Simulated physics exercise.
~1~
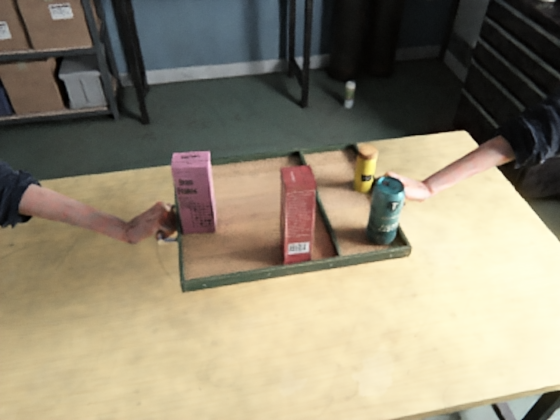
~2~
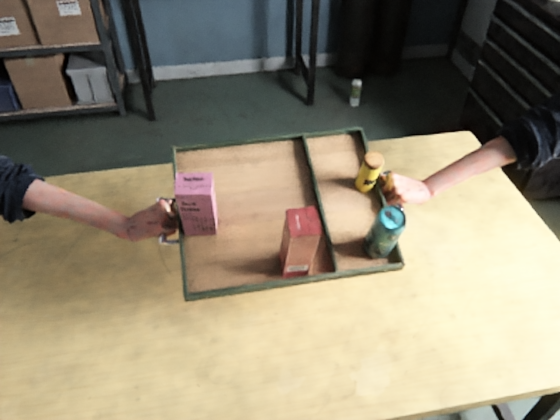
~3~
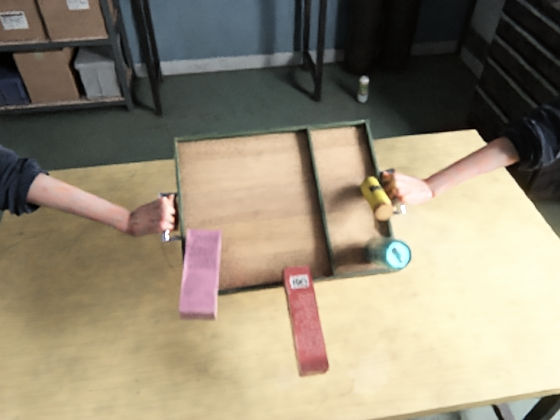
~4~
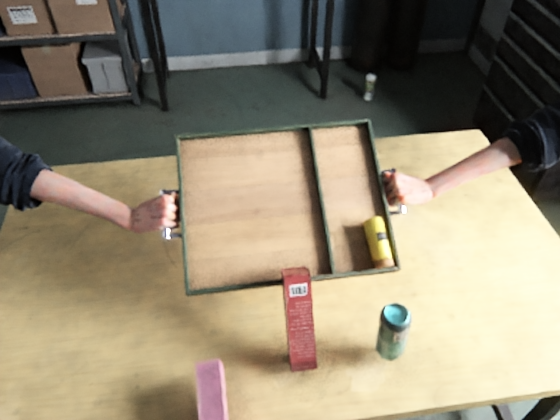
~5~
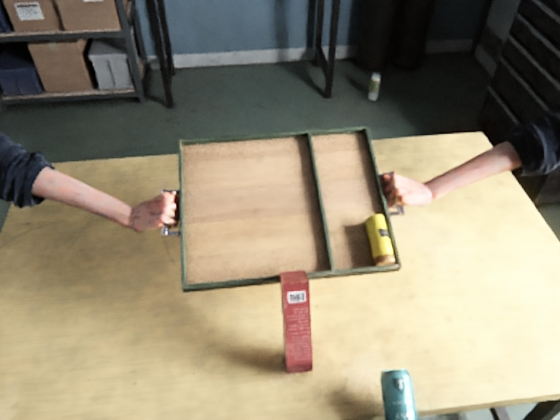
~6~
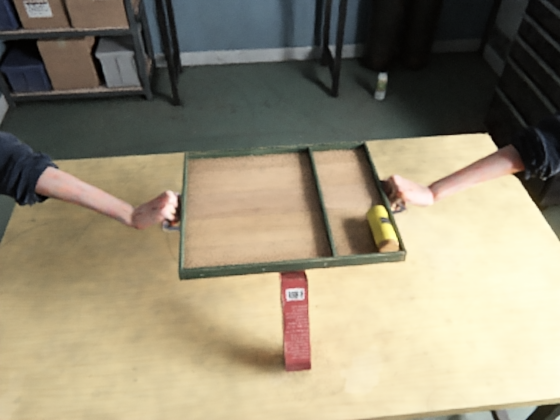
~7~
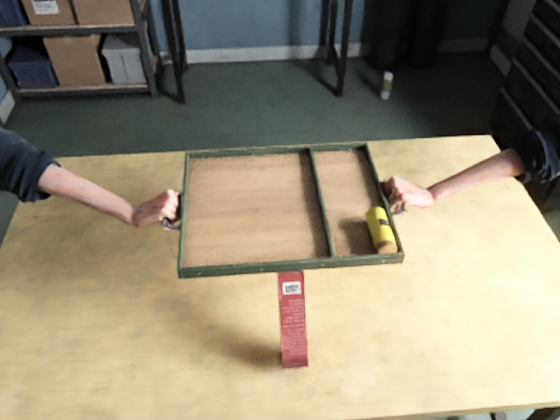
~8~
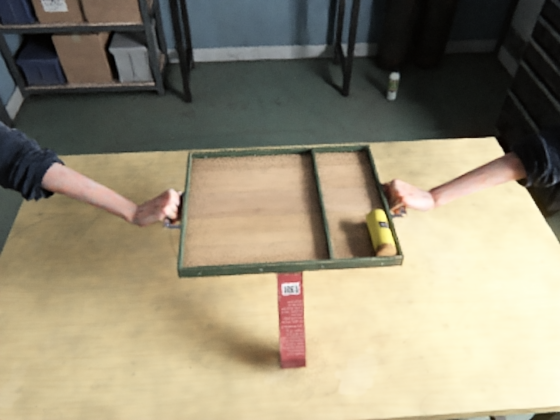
Handheld tray tipping toward the viewer and levelling, red, pink and turquoise containers sliding off, yellow shaker left lying inside.
